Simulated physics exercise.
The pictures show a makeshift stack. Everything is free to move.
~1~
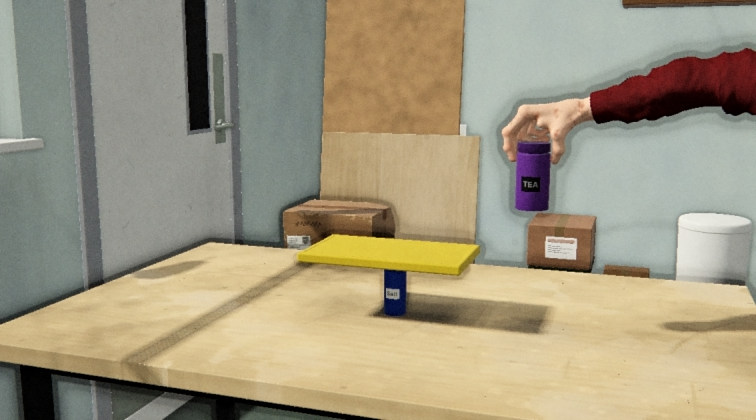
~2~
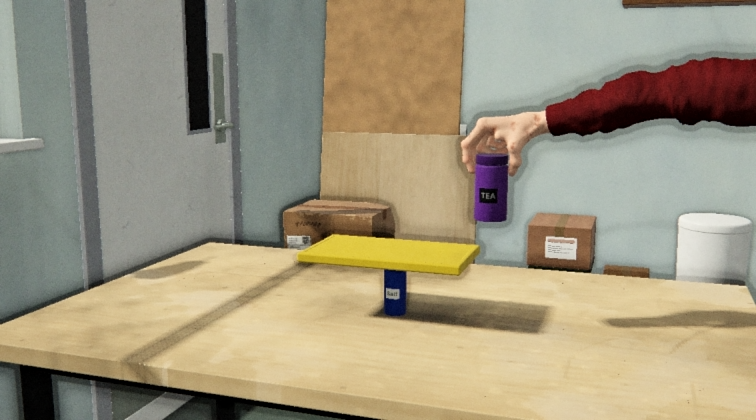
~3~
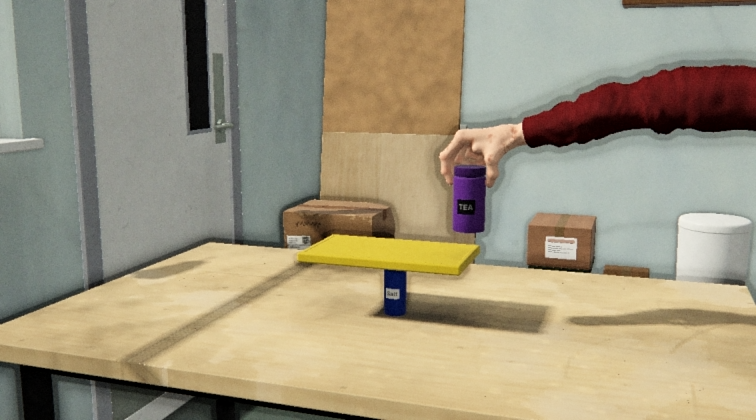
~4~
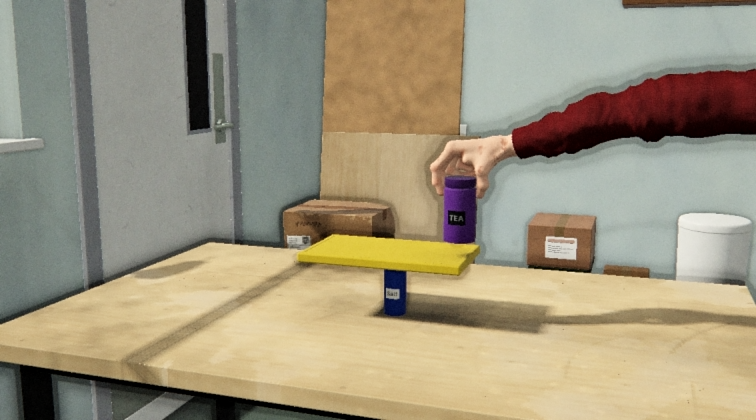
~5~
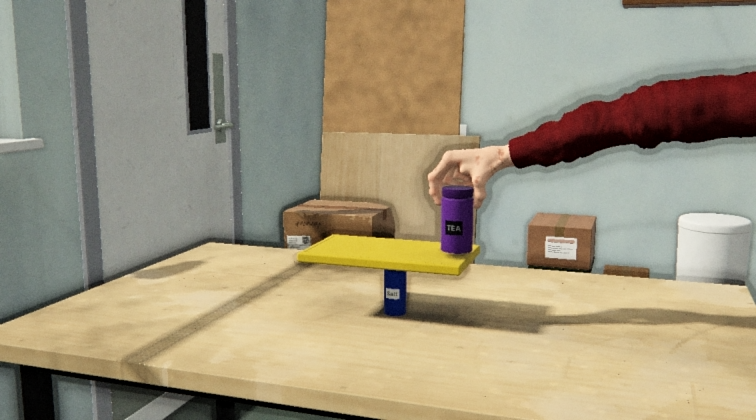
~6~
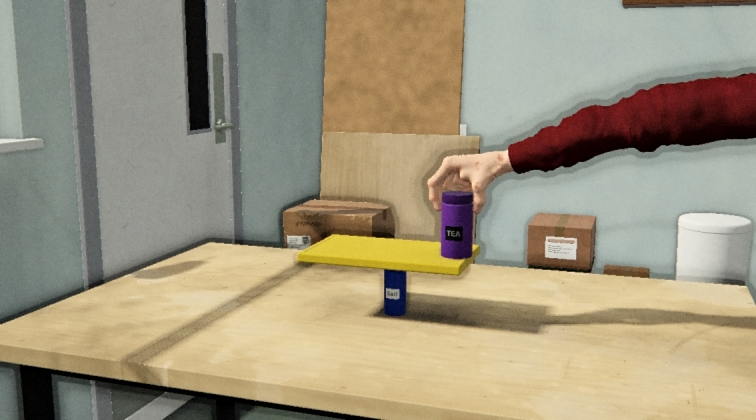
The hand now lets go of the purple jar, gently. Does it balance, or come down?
As it turns out, it comes apart.
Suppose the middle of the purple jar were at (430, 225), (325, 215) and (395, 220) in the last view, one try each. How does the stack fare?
In the first case it comes apart; in the second case it gives way; in the third case it holds.
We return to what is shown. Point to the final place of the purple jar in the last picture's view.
Near (531, 317).
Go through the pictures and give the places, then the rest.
Still above its spot; purple jar (533, 176); yellow lid (391, 253), in the first picture.
Still above its spot; purple jar (491, 187); yellow lid (391, 253), in the second picture.
Still above its spot; purple jar (469, 198); yellow lid (391, 253), in the third picture.
Still above its spot; purple jar (460, 209); yellow lid (391, 253), in the fourth picture.
Still above its spot; purple jar (457, 219); yellow lid (391, 253), in the fifth picture.
Set down, still held; purple jar (457, 224); yellow lid (391, 253), in the sixth picture.
Then, 0.30 s on from there, purple jar now fallen; yellow lid turned 41° from how it was put.
Then, 0.40 s on from there, yellow lid turned 61° from how it was put.
Then, 0.50 s on from there, yellow lid turned 57° from how it was put.
Then, 0.70 s on from there, yellow lid now fallen; blue shaker shifted about its own width.
In the end, fallen, yellow lid and purple jar; moved from the start, blue shaker. At the end, from the last picture's camera, purple jar near (531, 317). The stack gives way.
